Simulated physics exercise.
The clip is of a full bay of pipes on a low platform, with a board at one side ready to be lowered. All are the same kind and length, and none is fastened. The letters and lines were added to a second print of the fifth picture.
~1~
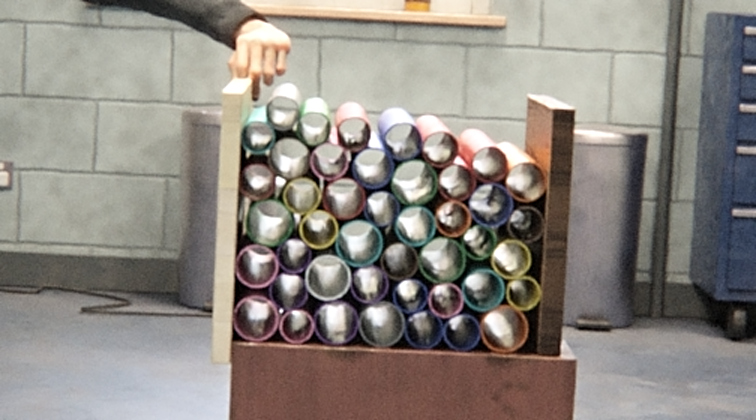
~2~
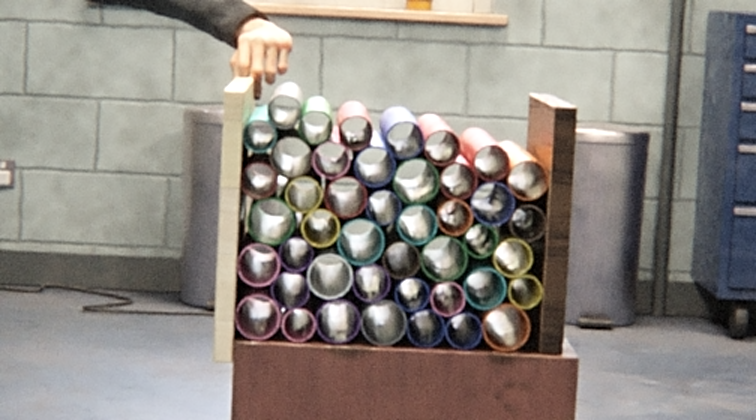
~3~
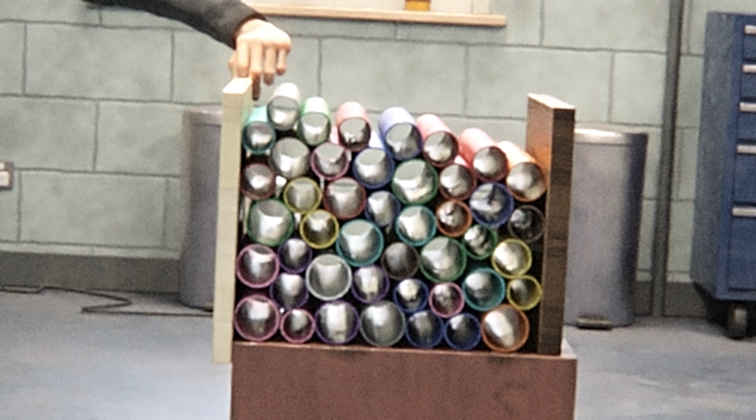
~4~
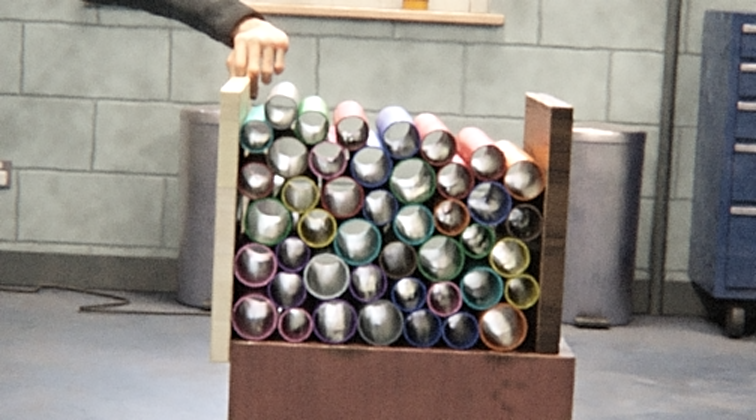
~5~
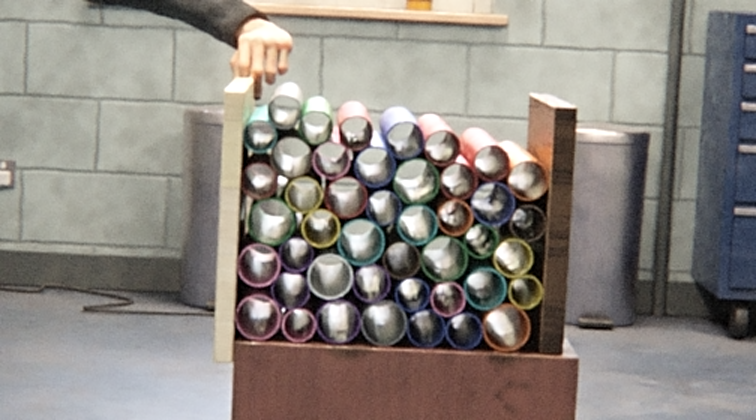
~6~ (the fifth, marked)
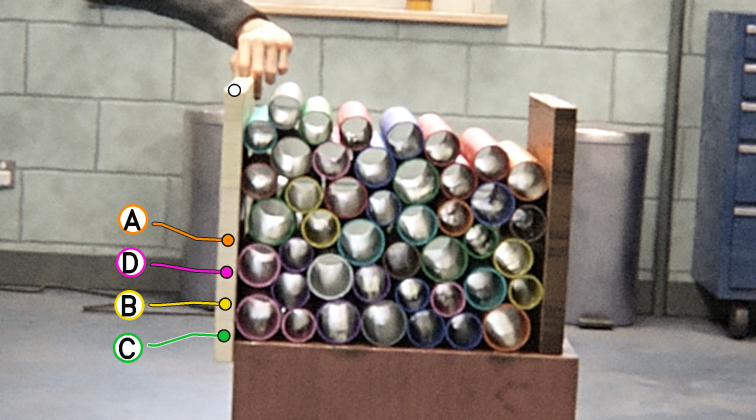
A hand rested on top of the left side board beside a tall stack of colourful pipes on a low platform, and apart from a slight shake of the view, nothing really moved.
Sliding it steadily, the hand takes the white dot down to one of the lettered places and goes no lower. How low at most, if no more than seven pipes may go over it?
It can be let down to A.
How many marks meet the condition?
One of them.
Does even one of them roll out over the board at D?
At D: Yes.
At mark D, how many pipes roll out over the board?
It comes to nine.
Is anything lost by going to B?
Yes, at B.
On the marked copy, A at (228, 240); B at (225, 304); C at (224, 335); D at (227, 272); the white dot at (234, 90).
Following A. Soon after the start, top of the board (242, 158).
Later, top of the board (239, 236).
In the end, top of the board (239, 239), five out over the board.
As for the rest, B more than seven out over the board; C more than seven out over the board; D more than seven out over the board.
